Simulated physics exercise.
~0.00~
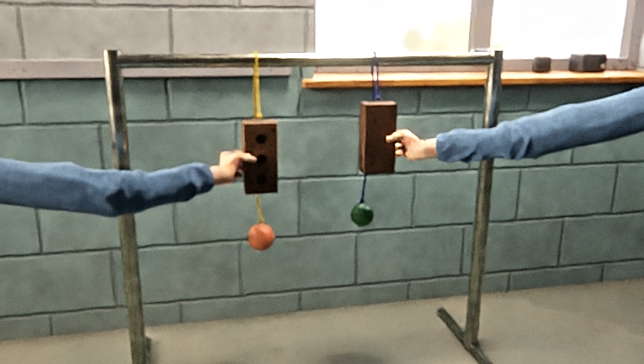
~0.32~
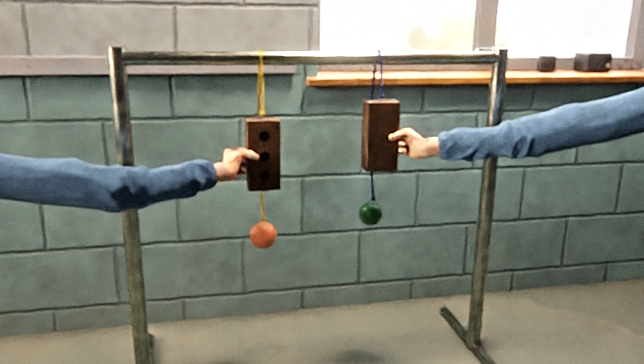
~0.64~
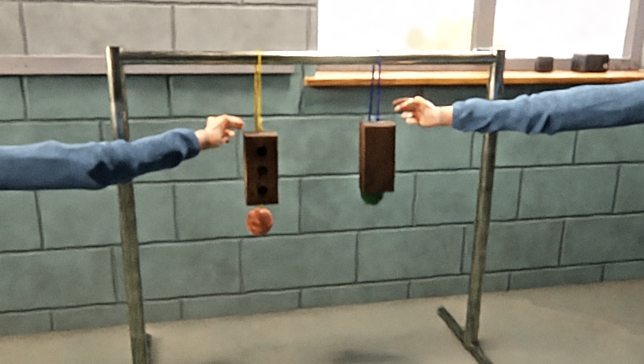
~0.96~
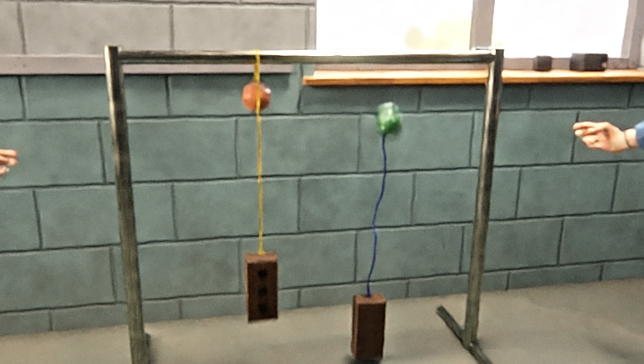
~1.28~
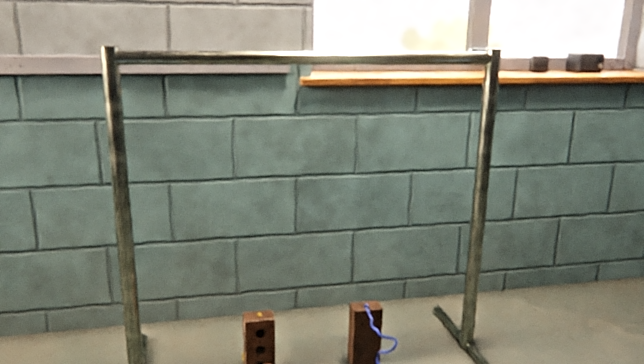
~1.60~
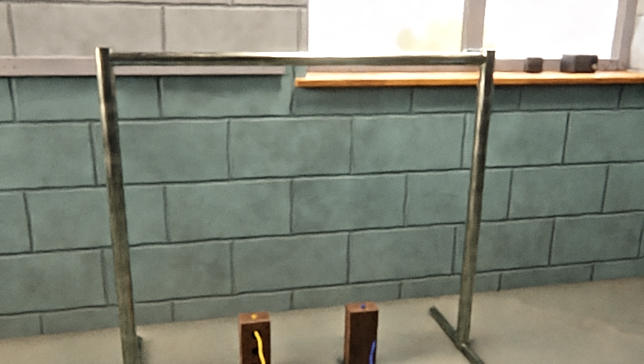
Two bricks dropping to the floor after hands release them, yanking an orange ball and a green ball upward on cords.
